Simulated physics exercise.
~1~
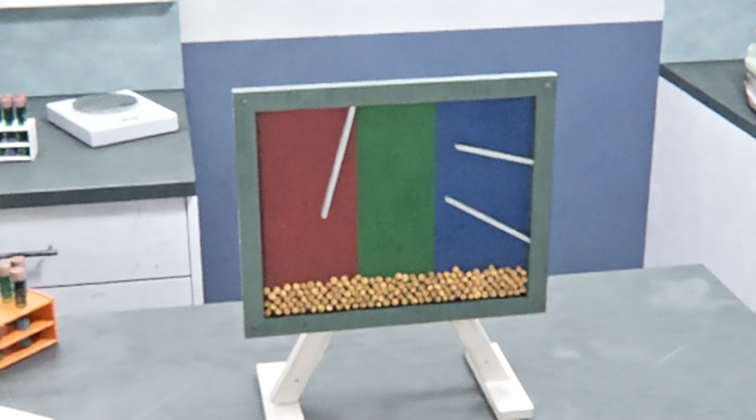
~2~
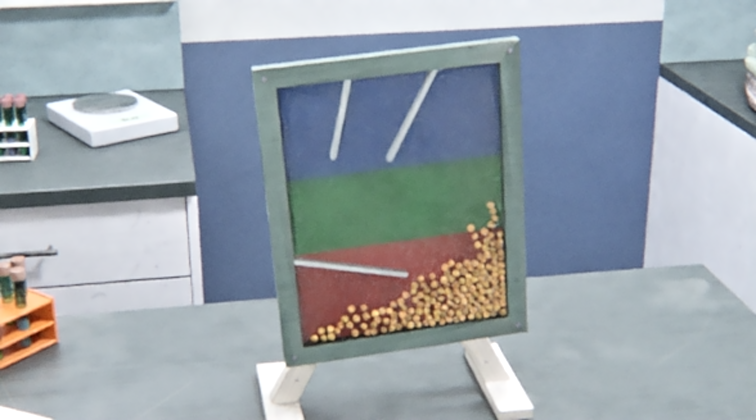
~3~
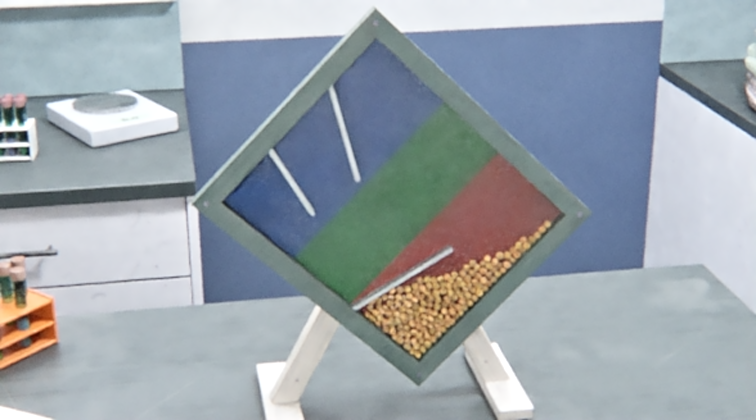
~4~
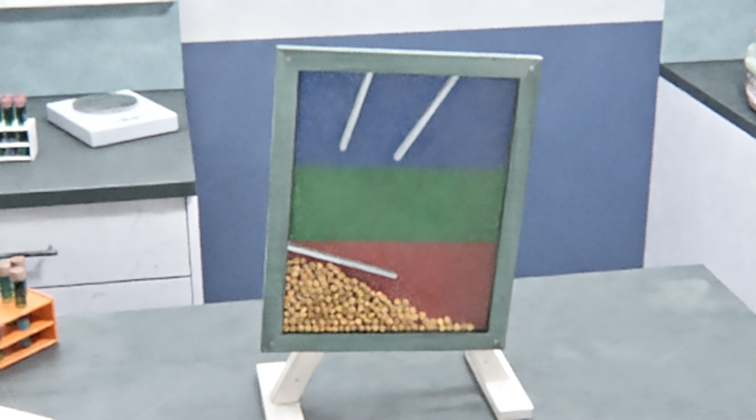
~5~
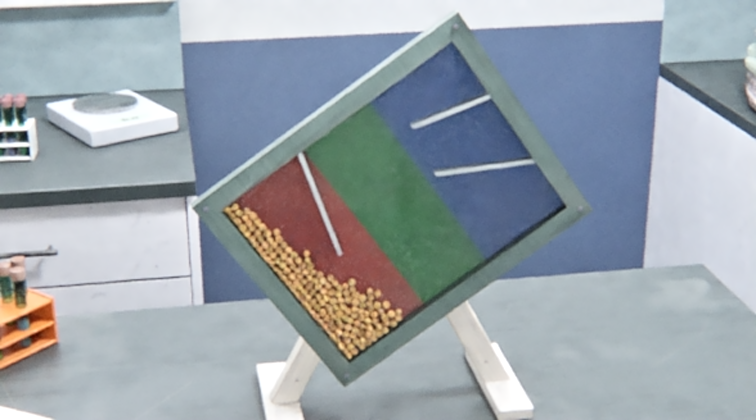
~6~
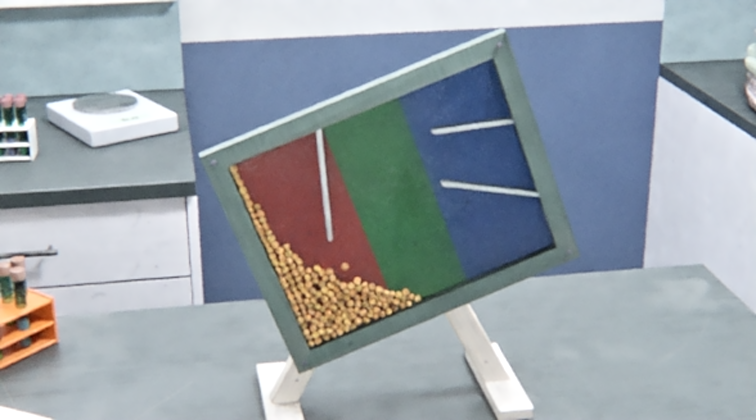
A clear-fronted box of wooden beads, striped red, green and blue, turns anticlockwise on its stand well past upright, then swings partway back; the beads slide into the lower corners and end heaped at the lower left, almost all over the red strip.
